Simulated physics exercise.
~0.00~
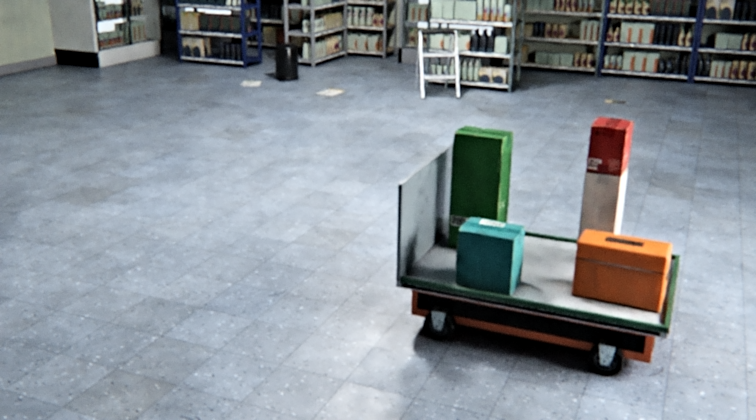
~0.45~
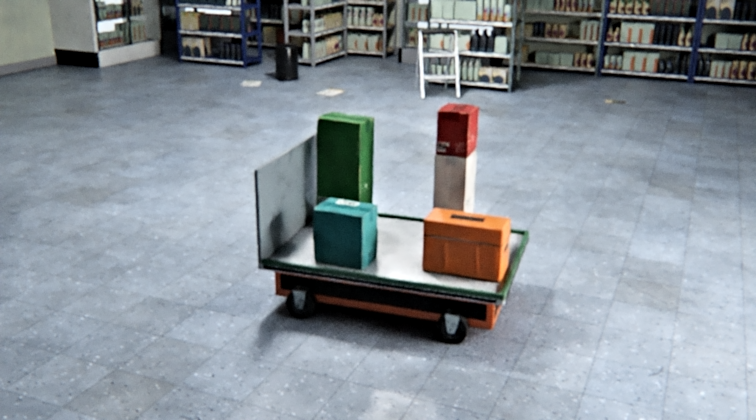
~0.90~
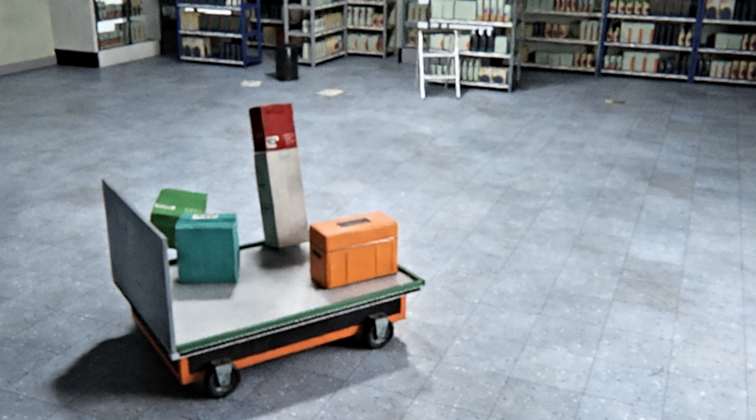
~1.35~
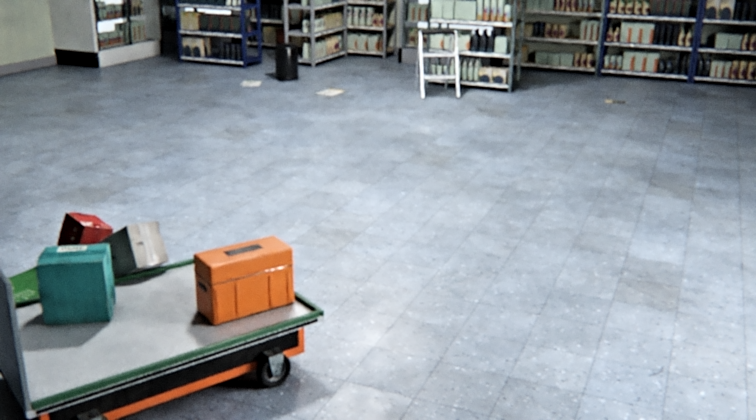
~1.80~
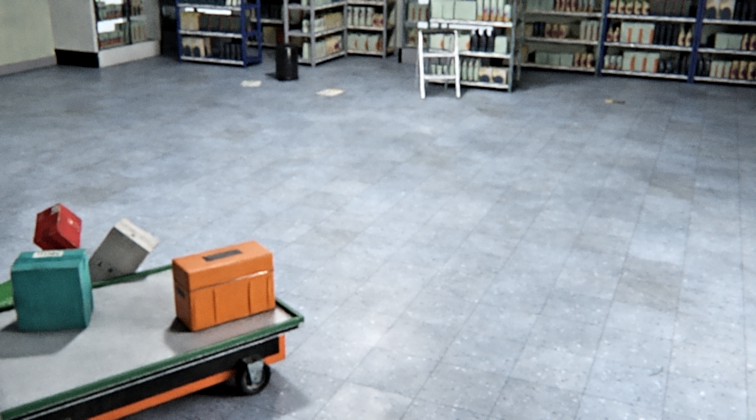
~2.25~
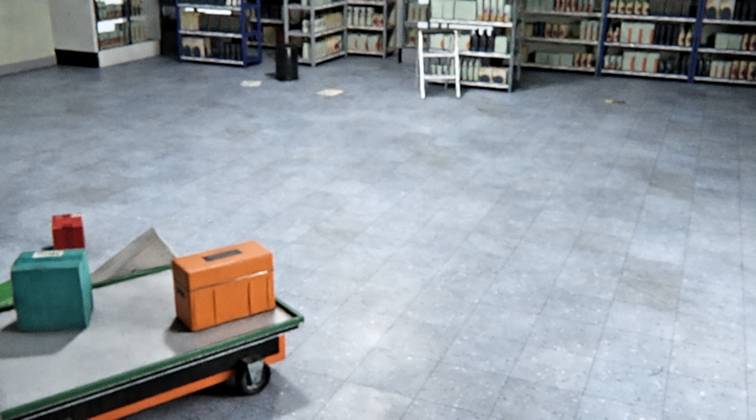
The footage shows a flat cart carrying boxes and an orange toolbox leftward across a tiled floor, then turning toward the viewer as the green box topples, followed by the white and red boxes falling off the far side. It stops with the turquoise box and toolbox still aboard.
